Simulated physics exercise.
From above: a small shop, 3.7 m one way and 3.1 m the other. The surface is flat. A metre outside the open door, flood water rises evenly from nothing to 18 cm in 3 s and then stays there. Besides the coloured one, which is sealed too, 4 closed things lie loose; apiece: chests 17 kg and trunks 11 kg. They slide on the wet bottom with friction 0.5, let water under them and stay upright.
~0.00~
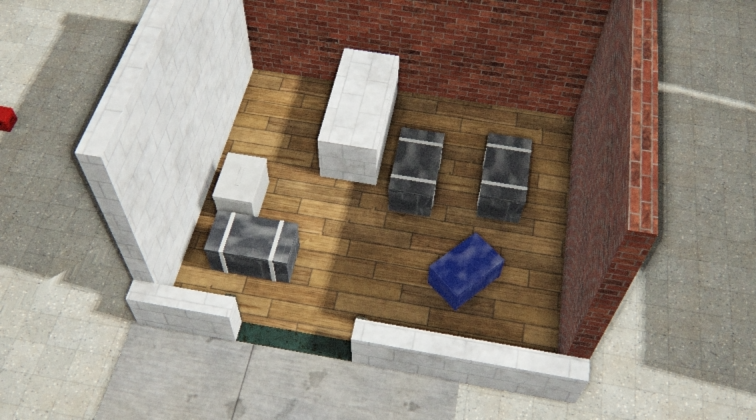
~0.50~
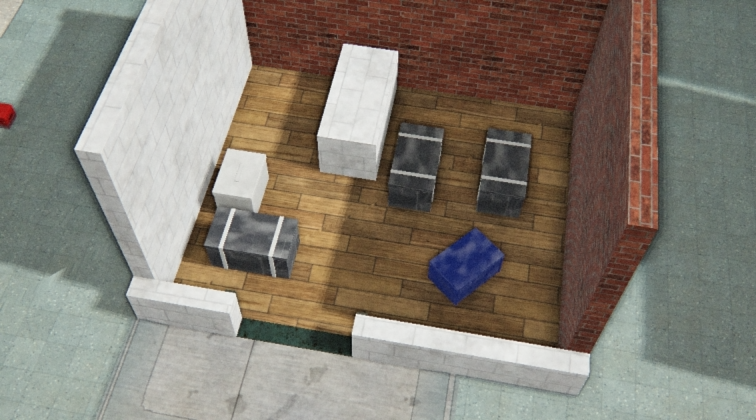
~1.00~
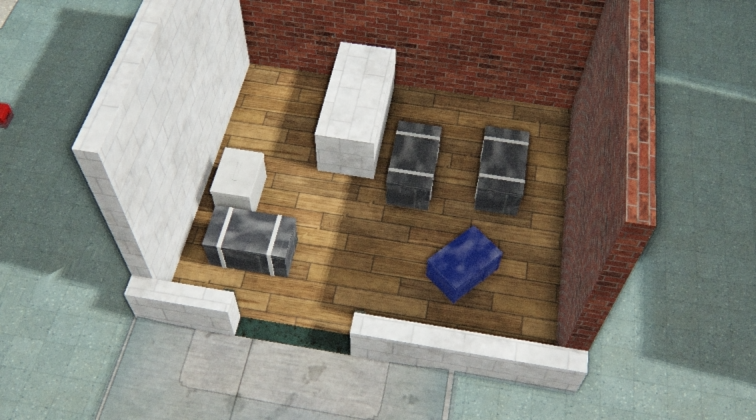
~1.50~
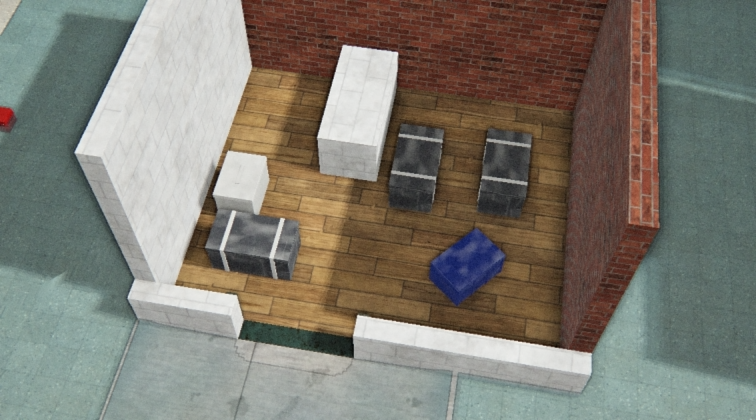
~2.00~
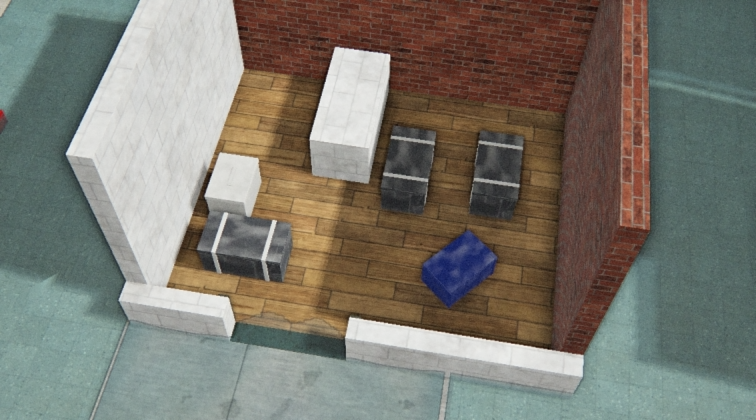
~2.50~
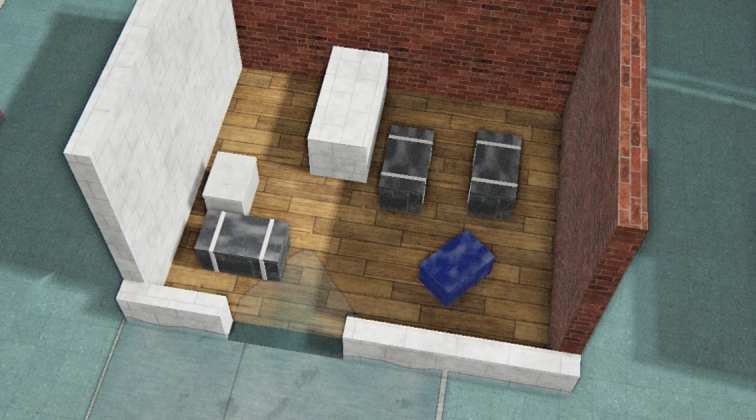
At first, a roofless small shop with a wooden floor, dark strapped boxes and a blue crate stands amid dry, pale paving. Blue-green water spreads over the ground outside, then covers the path to the open doorway. Finally, a thin sheet slips inside onto the floorboards, while the boxes and crate stay put.
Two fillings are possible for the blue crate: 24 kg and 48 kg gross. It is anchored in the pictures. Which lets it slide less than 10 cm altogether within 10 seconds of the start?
I expect that the lower weight is enough.
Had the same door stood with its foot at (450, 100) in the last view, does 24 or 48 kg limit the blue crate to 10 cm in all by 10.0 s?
In that case only the higher weight holds it.
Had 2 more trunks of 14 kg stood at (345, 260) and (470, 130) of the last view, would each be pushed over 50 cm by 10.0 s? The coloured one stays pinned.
In that order: More, under.
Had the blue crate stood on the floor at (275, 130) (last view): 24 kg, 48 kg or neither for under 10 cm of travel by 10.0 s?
It takes the larger.
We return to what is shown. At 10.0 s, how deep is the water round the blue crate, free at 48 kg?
Roughly 4 cm.
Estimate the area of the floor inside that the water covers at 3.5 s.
Some 3.0 m2.
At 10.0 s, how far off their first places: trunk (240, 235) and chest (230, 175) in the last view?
In that order: 20 cm, 20 cm.
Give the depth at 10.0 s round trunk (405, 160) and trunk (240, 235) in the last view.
About 10 and 8 cm.
After 3.5 s the blue crate would be 0 cm from its start with 24 kg and 0 cm from its start with 48 kg; 0 cm of water round it then.
After 4.5 s the blue crate would be 0 cm from its start with 24 kg and 0 cm from its start with 48 kg; 1 cm of water round it then.
After 7.0 s the blue crate would be 0 cm from its start with 24 kg and 0 cm from its start with 48 kg; 1 cm of water round it then.
After 10.0 s the blue crate would be 0 cm from its start with 24 kg and 0 cm from its start with 48 kg; 4 cm of water round it then.
